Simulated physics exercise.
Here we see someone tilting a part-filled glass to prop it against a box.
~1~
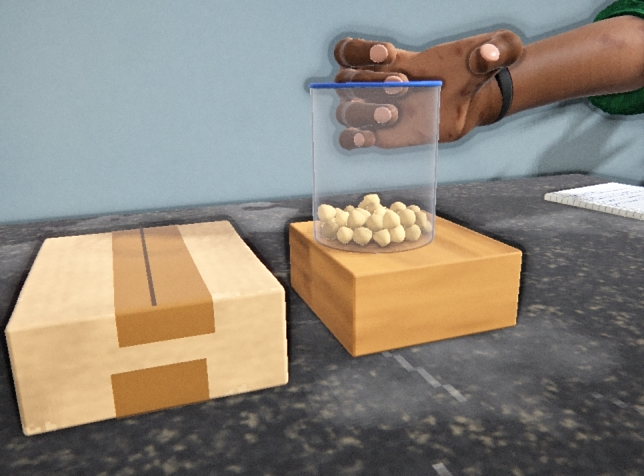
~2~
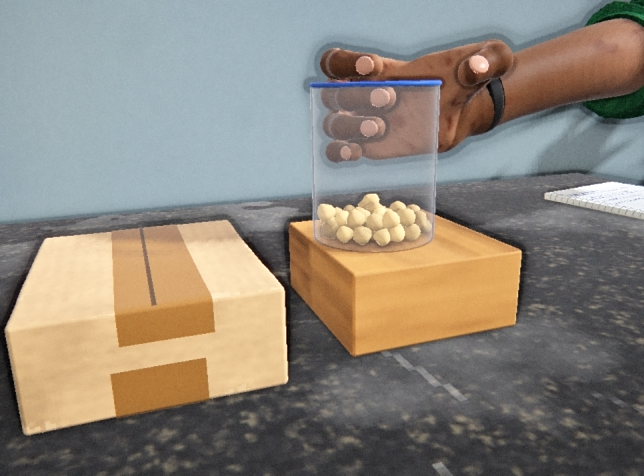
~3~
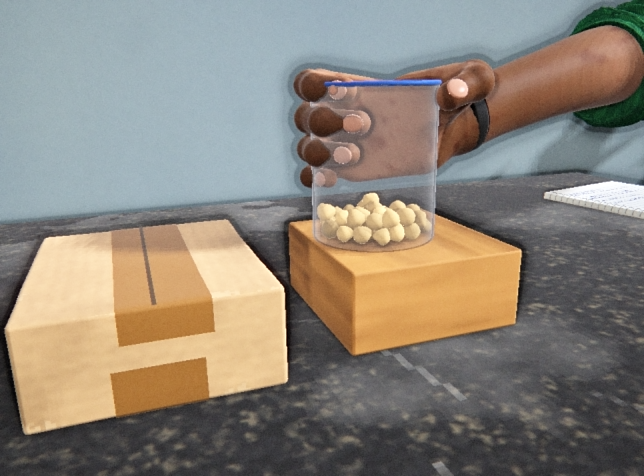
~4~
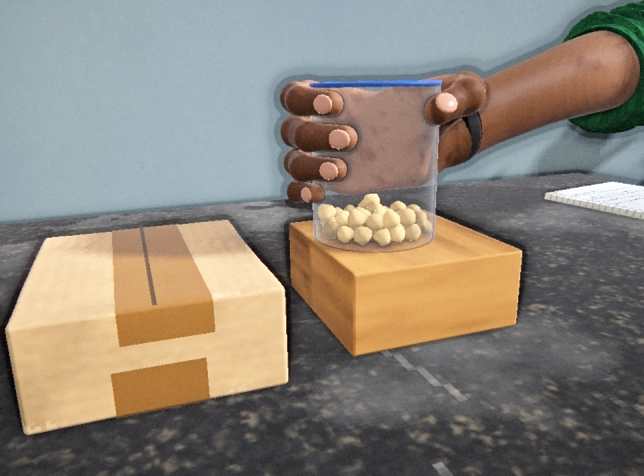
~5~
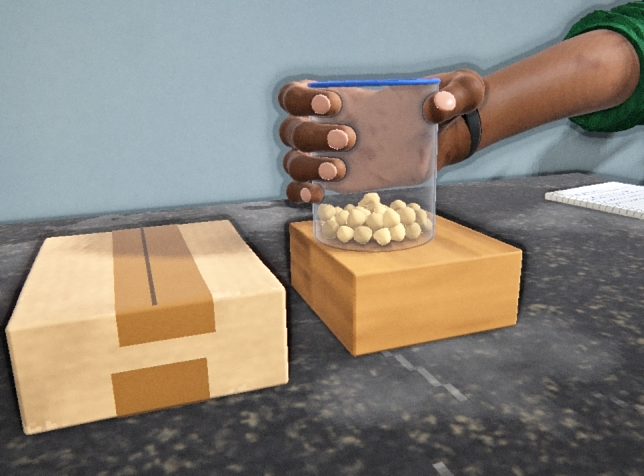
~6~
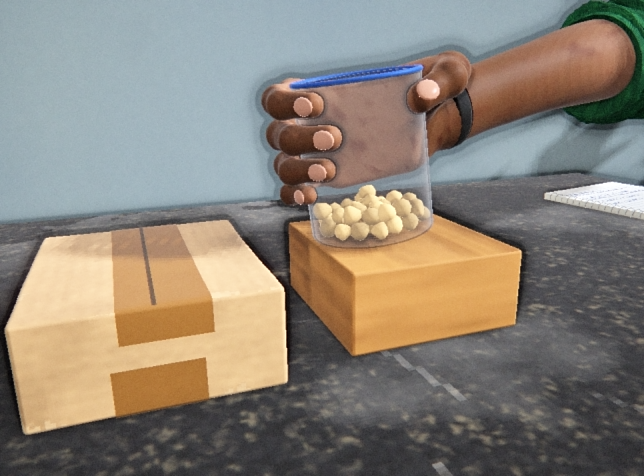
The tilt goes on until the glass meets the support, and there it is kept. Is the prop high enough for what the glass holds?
The filling stays put.
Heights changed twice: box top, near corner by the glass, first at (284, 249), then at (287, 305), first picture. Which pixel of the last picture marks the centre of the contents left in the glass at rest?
(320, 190), then (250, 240).
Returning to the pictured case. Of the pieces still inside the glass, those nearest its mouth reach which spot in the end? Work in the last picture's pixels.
I'd point to about (264, 231) in the last view.
Then, 0.44 s past the last view, the glass leans 37°; everything is still inside.
Then, 0.91 s past the last view, the glass leans 68°; everything is still inside.
Then, 1.47 s past the last view, the glass rests on the box at 85°; everything is still inside.
Finally, the glass rests on the box at 85°; everything is still inside.
